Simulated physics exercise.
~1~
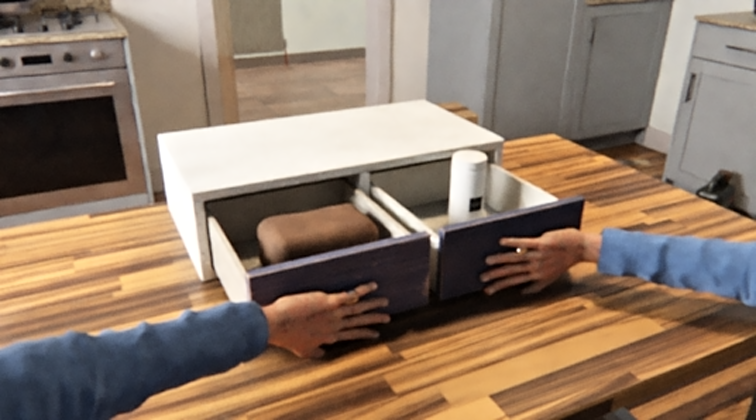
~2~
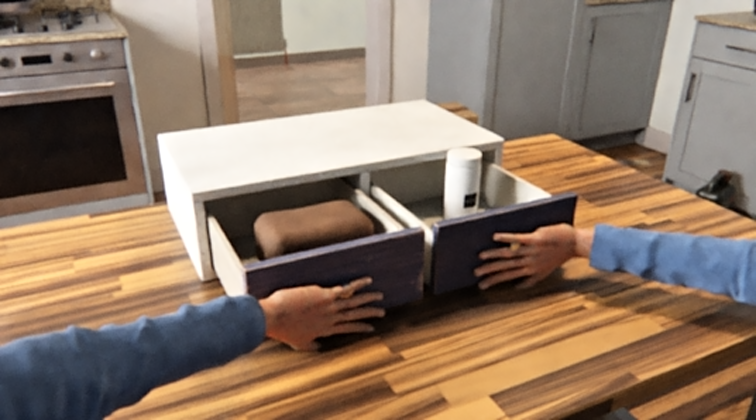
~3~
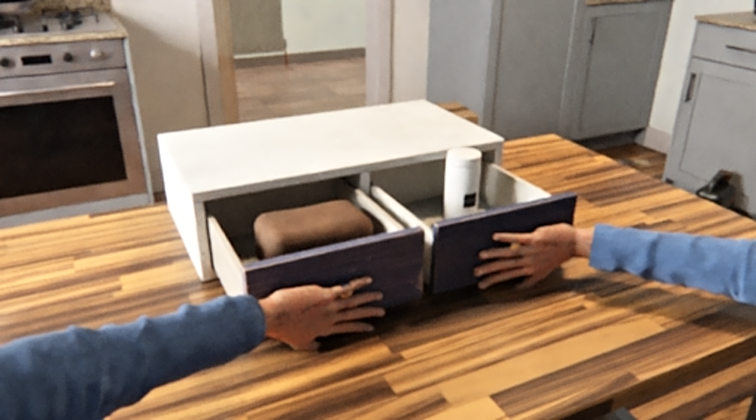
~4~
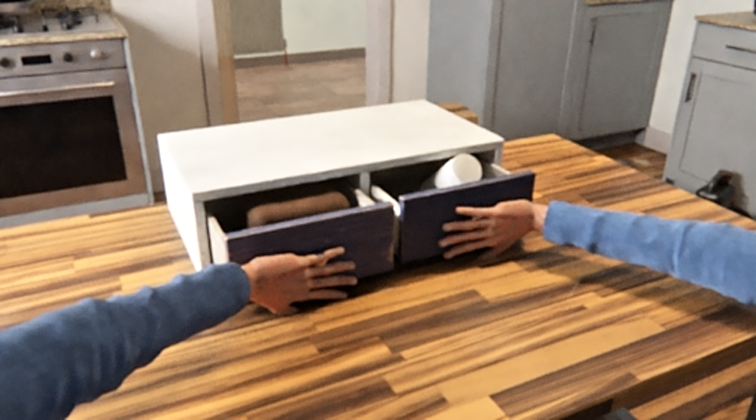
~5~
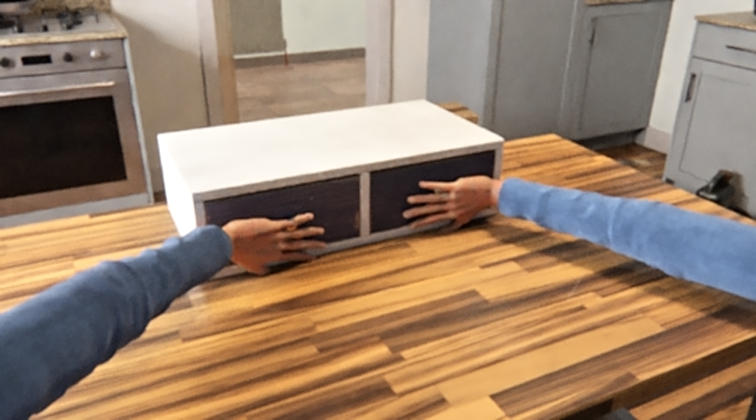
In a kitchen, a white chest with two open, dark-fronted drawers sits on a striped wooden table, a brown loaf in the left drawer and an upright white jar in the right. Two hands in blue sleeves press against the drawer fronts, one on each. The drawers slide in slightly, then pause. The hands push farther, and both drawers move about halfway in while the jar tips over into a lean. Finally, both drawers shut flush with the chest, hiding the loaf and the jar, with the hands still resting on the fronts.
